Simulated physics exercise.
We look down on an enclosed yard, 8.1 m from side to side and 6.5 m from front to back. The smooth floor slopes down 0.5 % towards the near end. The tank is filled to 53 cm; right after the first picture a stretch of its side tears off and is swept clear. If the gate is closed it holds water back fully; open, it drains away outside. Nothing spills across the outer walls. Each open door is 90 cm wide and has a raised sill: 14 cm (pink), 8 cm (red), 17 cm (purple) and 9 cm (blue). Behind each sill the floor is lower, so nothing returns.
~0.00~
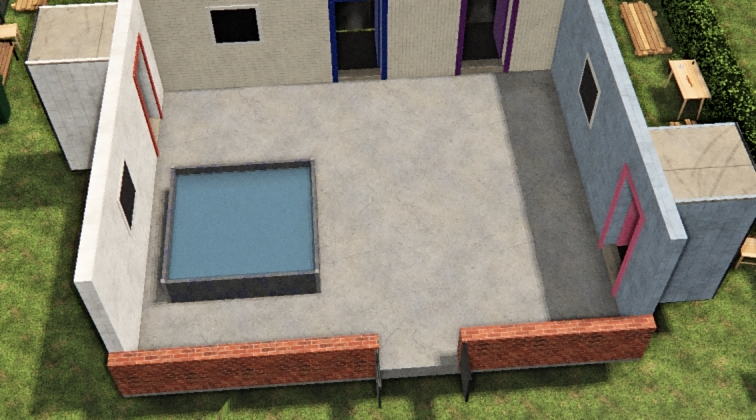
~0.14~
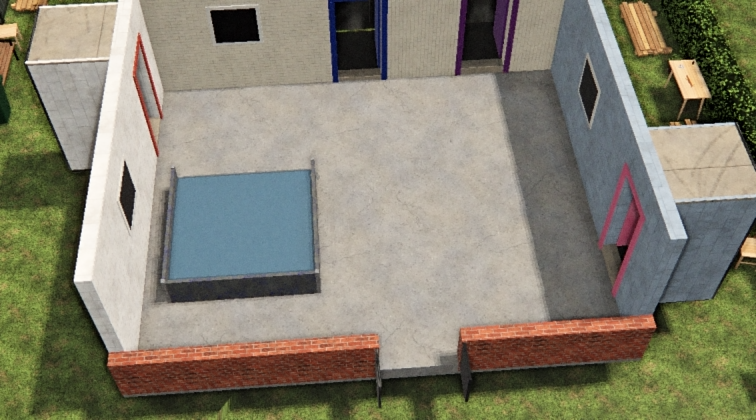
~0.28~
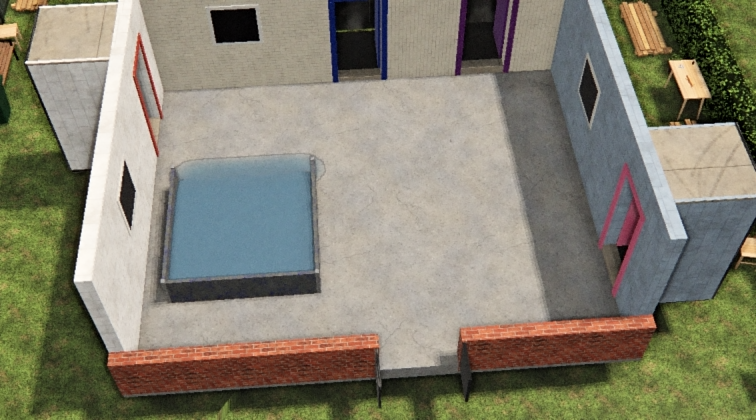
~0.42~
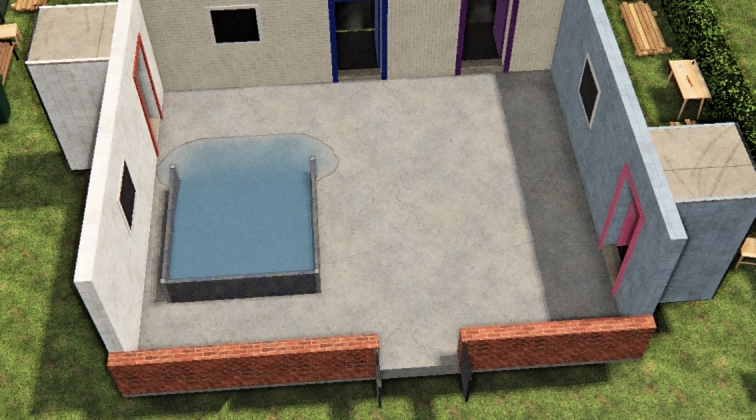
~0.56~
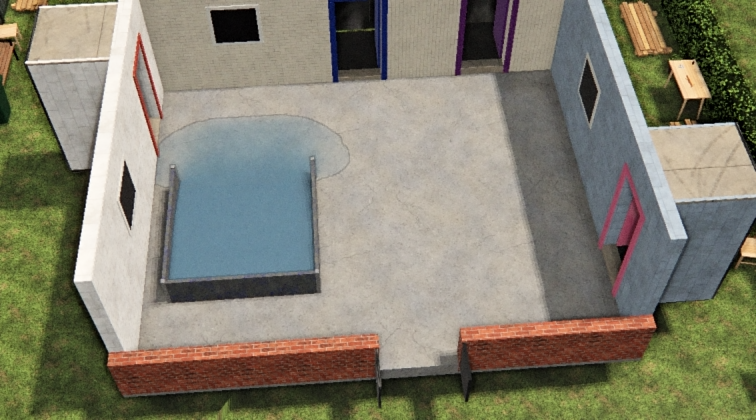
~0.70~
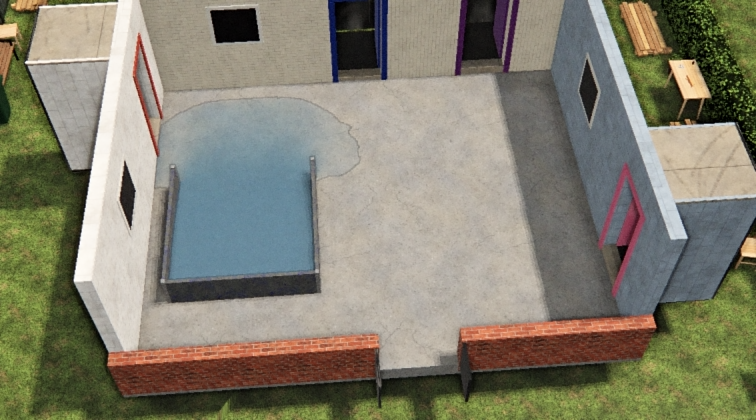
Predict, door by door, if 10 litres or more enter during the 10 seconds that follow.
Within that time: At the pink door it keeps below the limit; at the red door it passes the limit; at the purple door it stays under the limit; at the blue door it goes over the limit.
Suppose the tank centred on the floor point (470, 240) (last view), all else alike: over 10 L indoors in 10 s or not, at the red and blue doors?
Against that limit: Red above, blue above.
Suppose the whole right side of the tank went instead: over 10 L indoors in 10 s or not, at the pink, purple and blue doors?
Against that limit: Pink past it, purple below, blue under.
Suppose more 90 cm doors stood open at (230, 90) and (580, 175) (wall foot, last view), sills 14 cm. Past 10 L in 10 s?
In turn: Over, under.
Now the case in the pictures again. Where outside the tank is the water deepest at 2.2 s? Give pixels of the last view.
Around (173, 91).
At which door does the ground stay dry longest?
It is the pink one.
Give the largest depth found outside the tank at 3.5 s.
Roughly 26 cm.
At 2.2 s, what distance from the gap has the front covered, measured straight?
Some 4.6 m out.
After 1.4 s water covers 25 % of the floor and is deepest (34 cm) near (252, 86); pink door not reached, red door 12 cm at the sill, 0 L in, purple door not reached, blue door not reached.
After 2.2 s water covers 25 % of the floor and is deepest (40 cm) near (173, 91); pink door not reached, red door 14 cm at the sill, 9 L in, purple door not reached, blue door 16 cm at the sill, 3 L in.
After 3.5 s water covers 35 % of the floor and is deepest (26 cm) near (159, 150); pink door not reached, red door 24 cm at the sill, 111 L in, purple door 6 cm at the sill, 0 L in, blue door 14 cm at the sill, 27 L in.
After 6.0 s water covers 65 % of the floor and is deepest (21 cm) near (136, 373); pink door 3 cm at the sill, 0 L in, red door 12 cm at the sill, 211 L in, purple door 5 cm at the sill, 0 L in, blue door 8 cm at the sill, 40 L in.
After 10.0 s water covers 90 % of the floor and is deepest (14 cm) near (596, 341); pink door 6 cm at the sill, 0 L in, red door 5 cm at the sill, 220 L in, purple door 8 cm at the sill, 0 L in, blue door 4 cm at the sill, 40 L in.
